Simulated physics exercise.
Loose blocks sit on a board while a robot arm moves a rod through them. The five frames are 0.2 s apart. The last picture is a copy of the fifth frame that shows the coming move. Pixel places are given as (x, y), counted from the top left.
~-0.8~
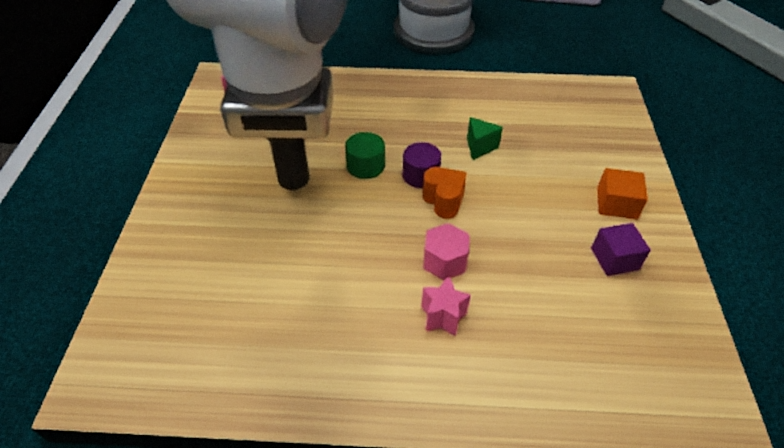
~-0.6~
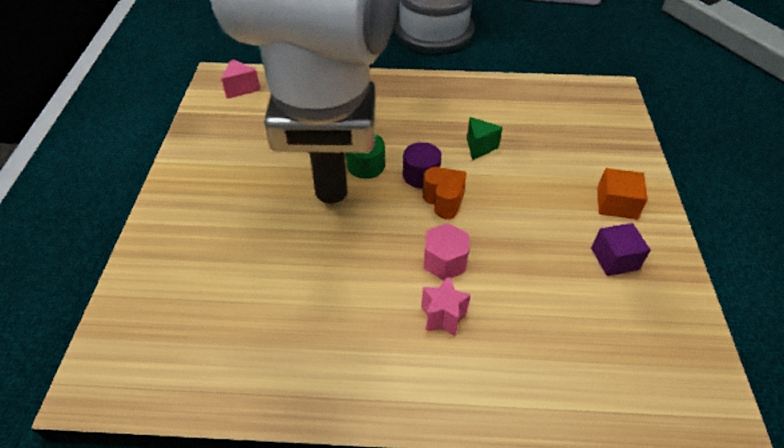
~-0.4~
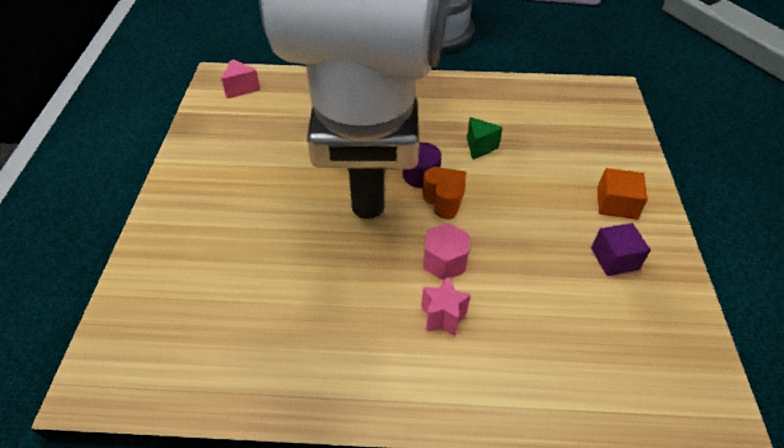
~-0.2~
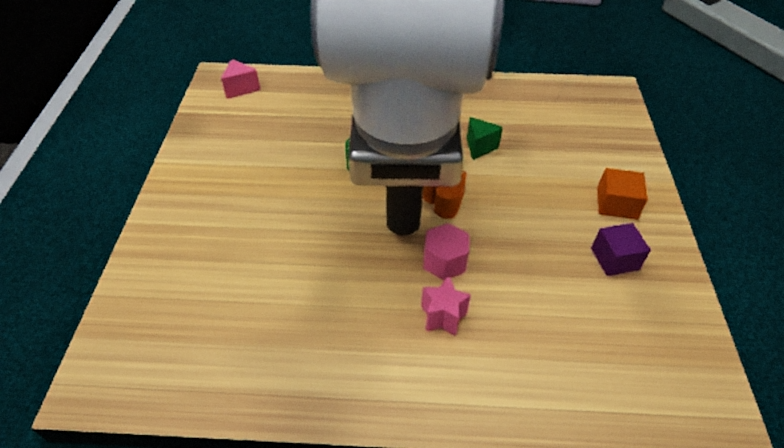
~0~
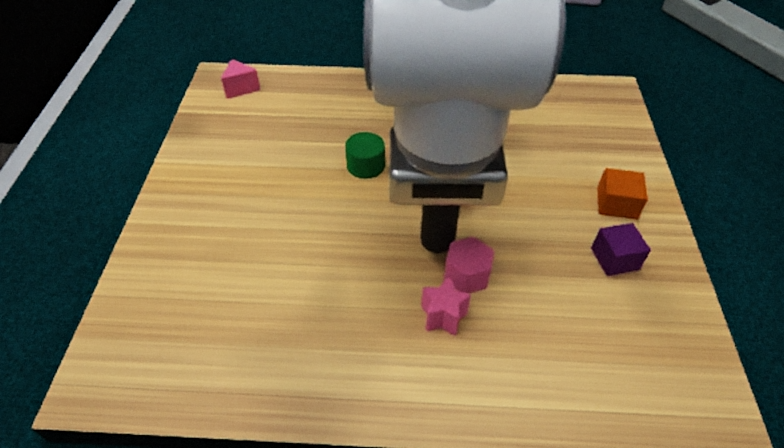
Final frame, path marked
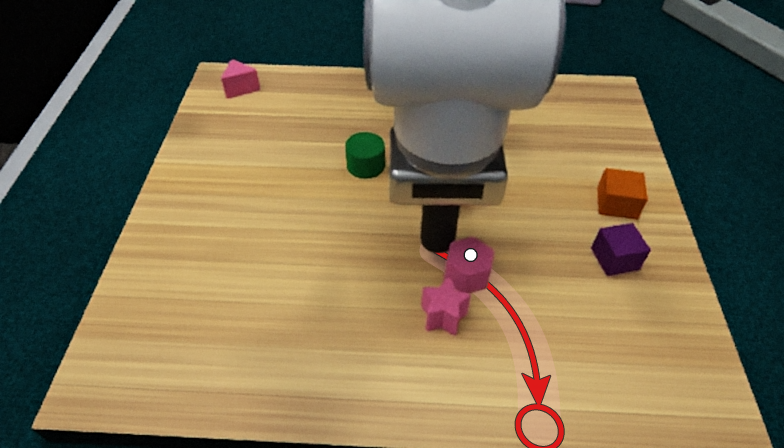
A white and grey robot arm holding a dark rod reaches over a pale wooden board, seen from above by a still camera. Scattered on the board are pink, purple, orange and green blocks, with a pink star below a pink six-sided block near the middle. The arm sweeps the rod rightward and toward the viewer, then nudges the six-sided block slightly right and down.
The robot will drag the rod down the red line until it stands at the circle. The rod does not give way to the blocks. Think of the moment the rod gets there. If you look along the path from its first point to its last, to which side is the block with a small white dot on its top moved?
The block with a small white dot on its top is shifted sideways to the left, facing along the path from start to end.
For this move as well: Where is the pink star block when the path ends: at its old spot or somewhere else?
That block stays.
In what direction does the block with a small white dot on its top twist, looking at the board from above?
It is turned anticlockwise.
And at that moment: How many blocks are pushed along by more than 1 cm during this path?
One block moves more than 1 cm.
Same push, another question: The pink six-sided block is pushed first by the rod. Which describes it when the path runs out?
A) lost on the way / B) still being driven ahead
A - lost on the way.
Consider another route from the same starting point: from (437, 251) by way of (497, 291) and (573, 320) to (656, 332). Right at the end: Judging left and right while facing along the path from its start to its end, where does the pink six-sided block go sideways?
The pink six-sided block goes right.
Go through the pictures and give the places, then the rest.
In the first picture, rod's lower end (294, 179); pink star block (446, 297); pink six-sided block (448, 241).
In the second picture, rod (332, 192); blocks still.
In the third picture, rod (368, 207); blocks still.
In the fourth picture, rod (403, 223); blocks still.
In the fifth picture, rod (438, 240); pink star block (446, 297); pink six-sided block (471, 255).
Drawn move, from (437, 251) via (493, 290) and (530, 350), ending at (540, 428); the dot is on the pink six-sided block.
The first path, step by step. One third of the way, rod (495, 279); pink six-sided block (529, 301), turned 15° clockwise.
Two thirds of the way, rod (535, 342); pink six-sided block (584, 356), turned 25° anticlockwise.
At the end, rod (544, 419); pink star block still; pink six-sided block (594, 369), turned 65° anticlockwise.
